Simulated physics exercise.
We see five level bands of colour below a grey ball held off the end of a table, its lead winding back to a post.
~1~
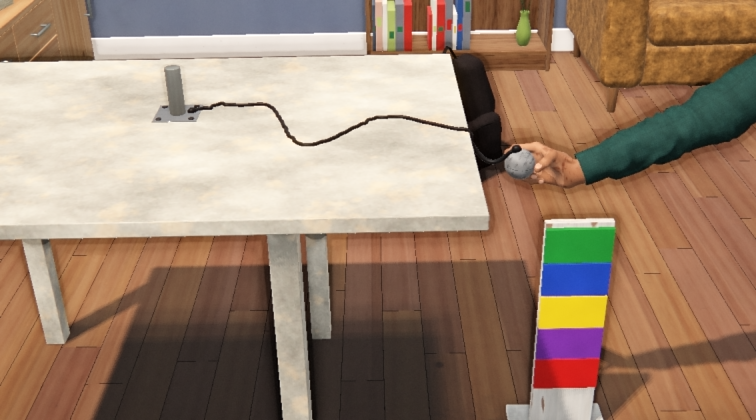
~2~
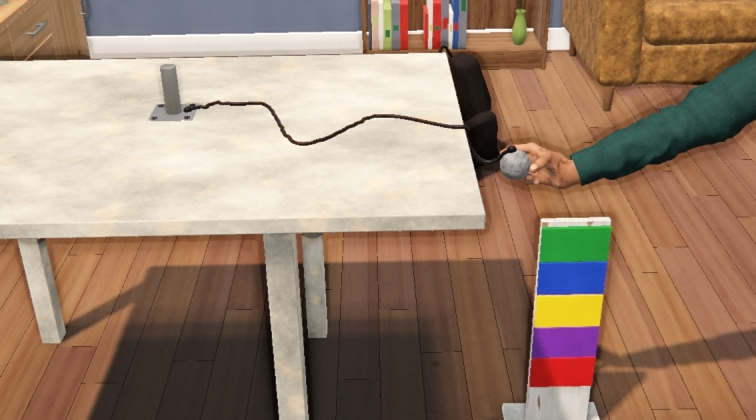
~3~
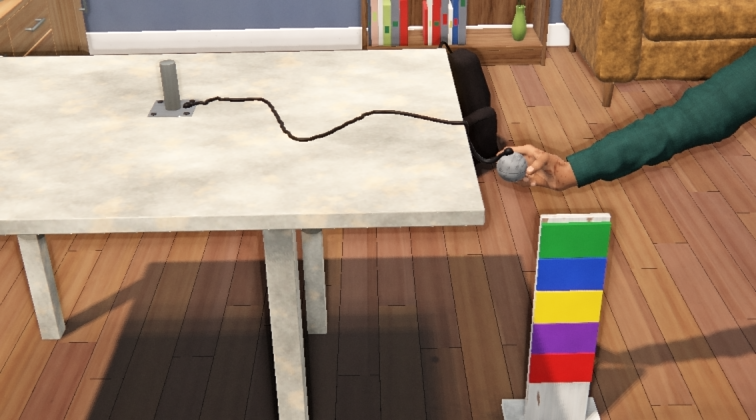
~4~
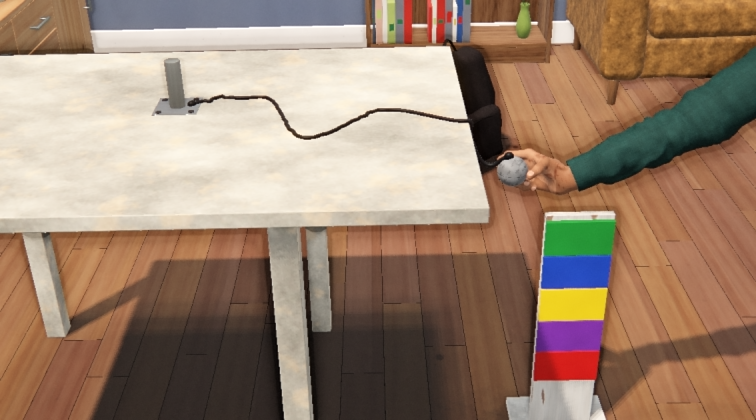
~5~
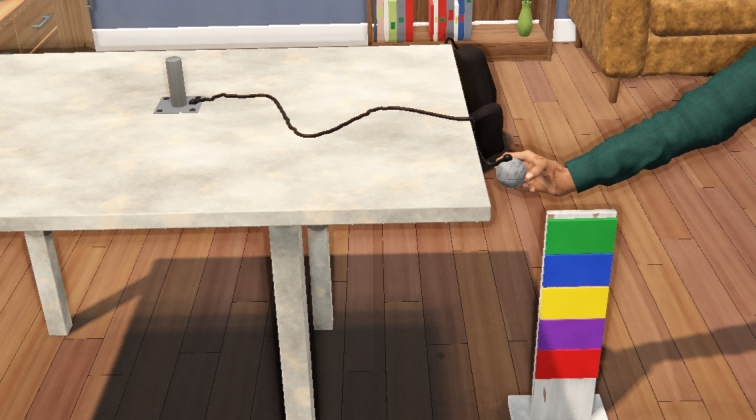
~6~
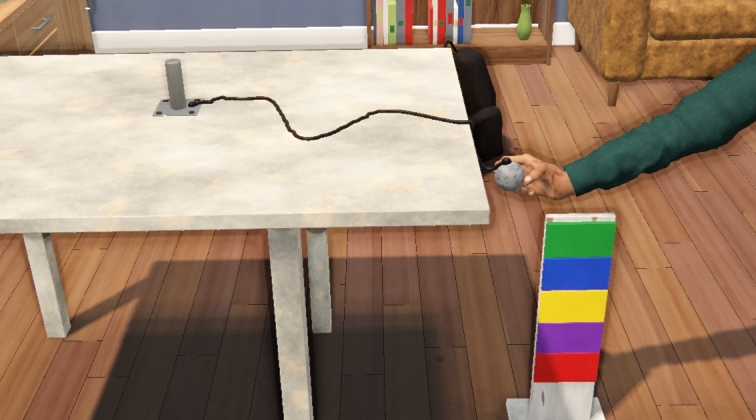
A hand holds a grey ball, tied by a dark cord, almost still beyond the table's right edge.
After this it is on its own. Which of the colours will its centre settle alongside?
It settles alongside yellow.
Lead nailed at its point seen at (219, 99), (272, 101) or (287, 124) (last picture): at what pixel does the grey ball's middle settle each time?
Try 1: (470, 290); try 2: (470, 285); try 3: (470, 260).
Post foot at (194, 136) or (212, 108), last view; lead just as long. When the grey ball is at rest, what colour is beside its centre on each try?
In turn, purple and then purple.
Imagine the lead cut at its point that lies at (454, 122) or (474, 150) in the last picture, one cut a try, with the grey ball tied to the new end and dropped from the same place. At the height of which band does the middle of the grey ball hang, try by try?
First try: Green; second try: Blue.
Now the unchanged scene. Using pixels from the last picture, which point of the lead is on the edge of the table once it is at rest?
At (367, 117), roughly.
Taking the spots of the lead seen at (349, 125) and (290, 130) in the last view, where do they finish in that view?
First: (446, 123). Second: (363, 118).
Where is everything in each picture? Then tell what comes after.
In the first frame, grey ball (520, 164); green (580, 247); blue (576, 281); yellow (573, 313); purple (569, 344); red (566, 374).
In the second frame, grey ball (516, 165); lead through (219, 102) (275, 116) (305, 144) (369, 118) (445, 126).
In the third frame, grey ball (512, 167).
In the fourth frame, grey ball (513, 171); lead through (223, 96) (279, 110) (309, 138) (373, 112) (449, 120).
In the fifth frame, grey ball (511, 173).
In the sixth frame, grey ball (510, 176); lead through (223, 97) (280, 111) (310, 139) (373, 113) (449, 121).
A little later, ball near (490, 270); level with blue.
Next, ball near (441, 301); level with yellow.
Later still, ball near (475, 305); level with yellow.
When it is over, ball near (467, 304); level with yellow. The yellow one.
